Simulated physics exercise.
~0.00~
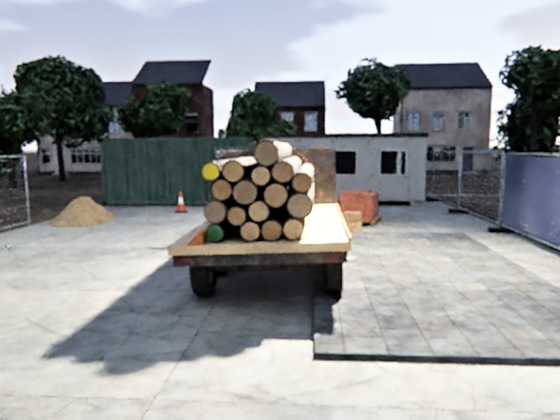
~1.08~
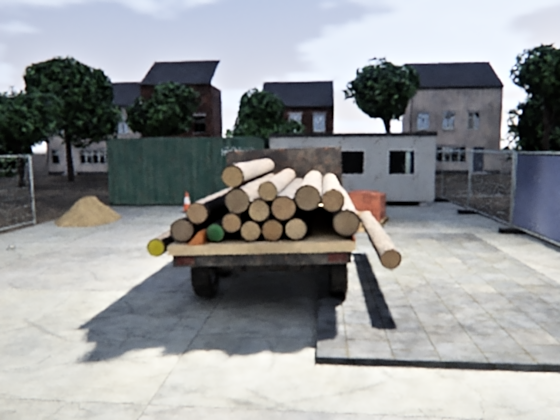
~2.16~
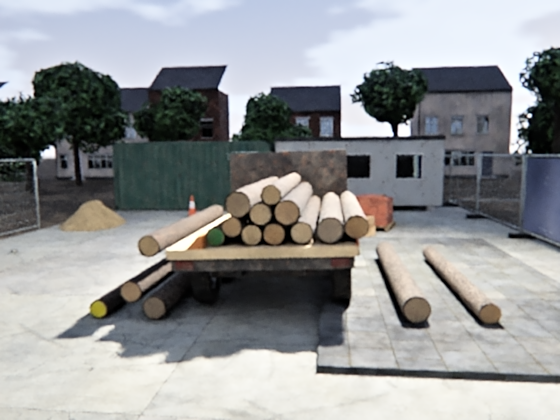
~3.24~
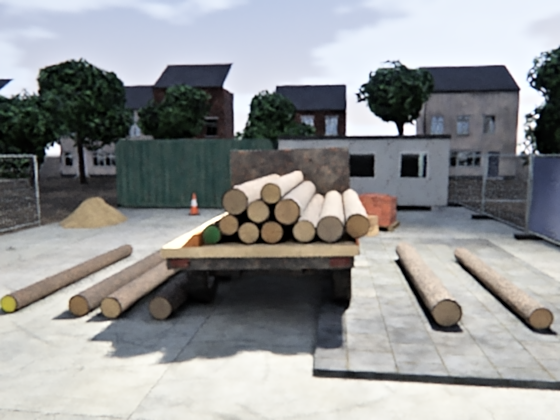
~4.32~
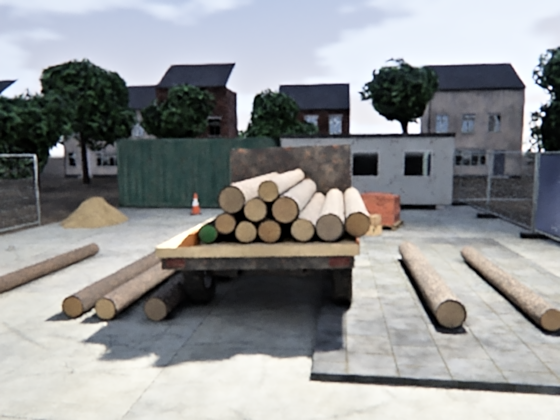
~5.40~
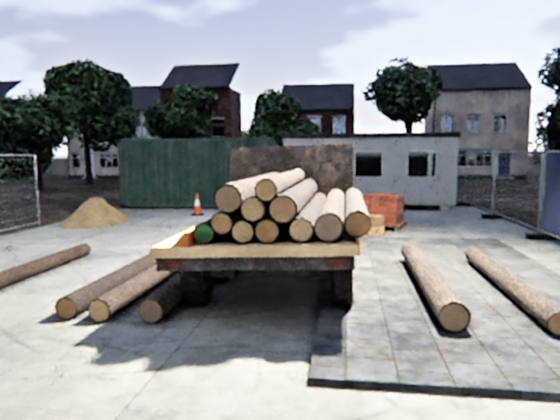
Timber poles sit stacked in a tall pile on the back of a parked flatbed trailer in a paved yard, one end painted yellow high on the left, another green low down. The pile suddenly slumps and spreads sideways, poles sliding over both edges of the deck. The yellow-ended pole tumbles off the left side, lands on the ground and rolls away to the left until it passes out of view. Two poles drop to the right and roll a little farther out. Finally, the green-ended pole remains on the deck within a lower heap, with fallen poles lying on both sides.
